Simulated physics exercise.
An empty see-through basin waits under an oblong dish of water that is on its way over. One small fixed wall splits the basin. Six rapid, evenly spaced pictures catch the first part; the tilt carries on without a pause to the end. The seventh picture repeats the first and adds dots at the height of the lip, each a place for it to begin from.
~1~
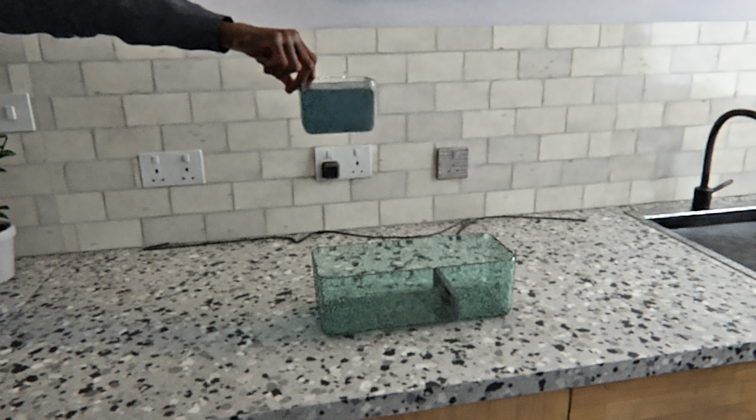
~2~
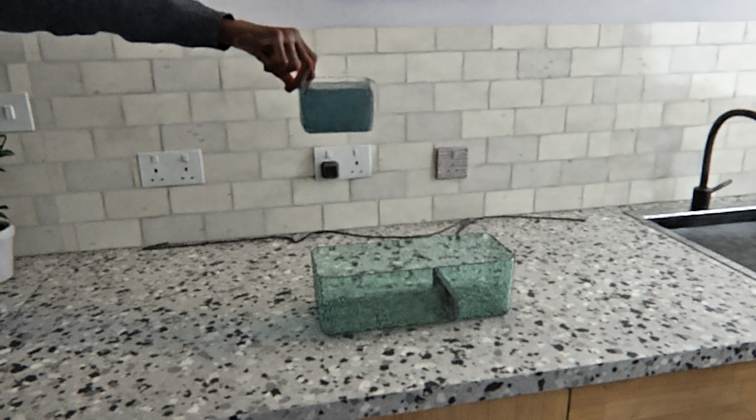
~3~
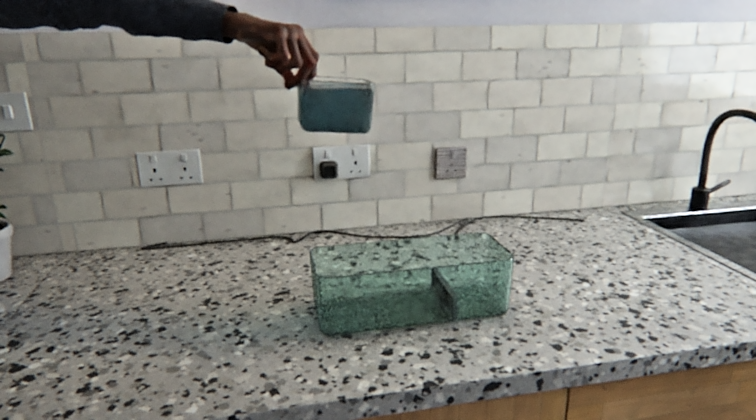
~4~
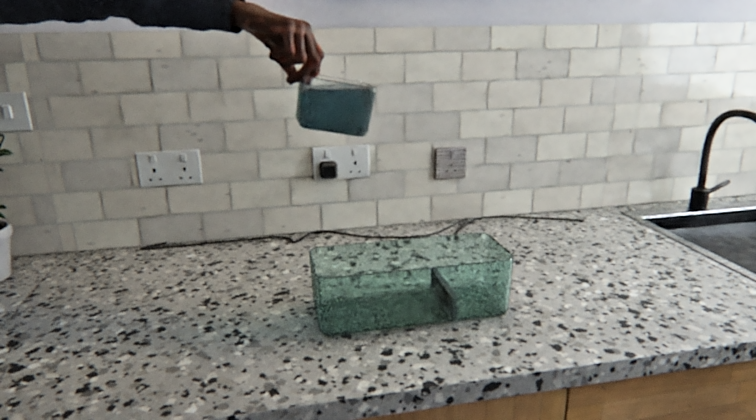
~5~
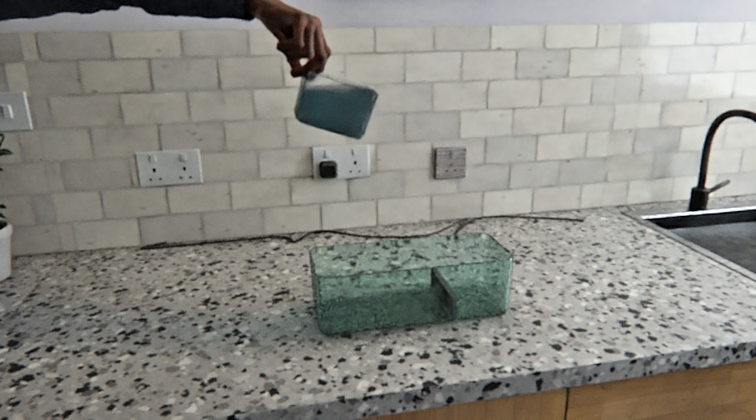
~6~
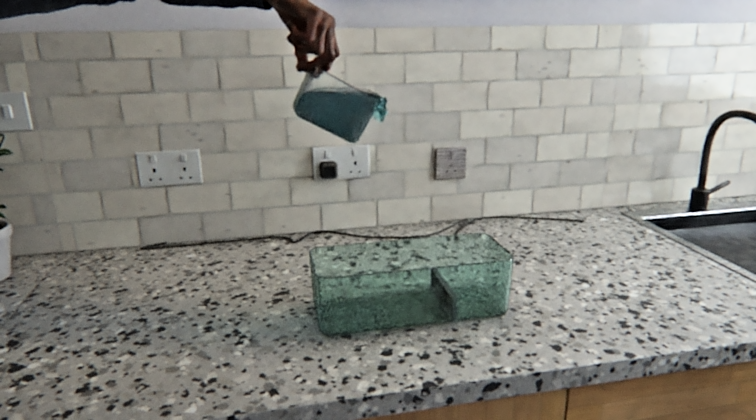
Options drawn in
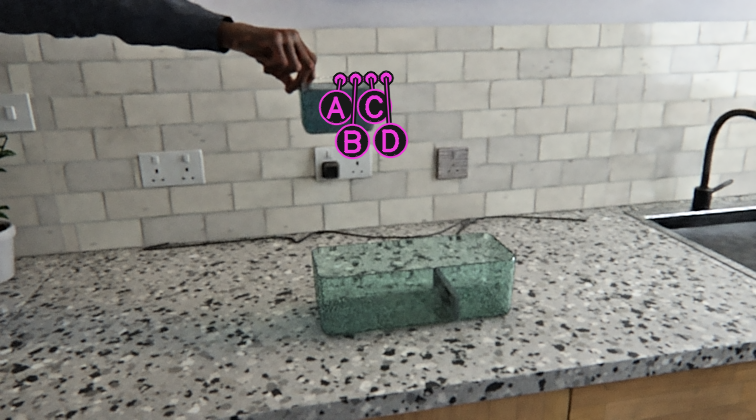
A hand tilts a small clear dish rightward until blue-green water reaches over its lip.
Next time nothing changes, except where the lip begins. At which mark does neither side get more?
D is best.
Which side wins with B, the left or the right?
The left side.
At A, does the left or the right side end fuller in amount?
More ends on the left.
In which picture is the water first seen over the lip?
In picture 5.
On the marked copy, A at (340, 79); B at (355, 79); C at (370, 78); D at (386, 78).
Choosing A, about 91 % ends left of the wall and 7 % right of it; 3 % is lost outside.
Choosing B, about 94 % ends left of the wall and 4 % right of it.
Choosing C, about 84 % ends left of the wall and 12 % right of it; 4 % is lost outside.
Choosing D, about 45 % ends left of the wall and 53 % right of it; 3 % is lost outside.
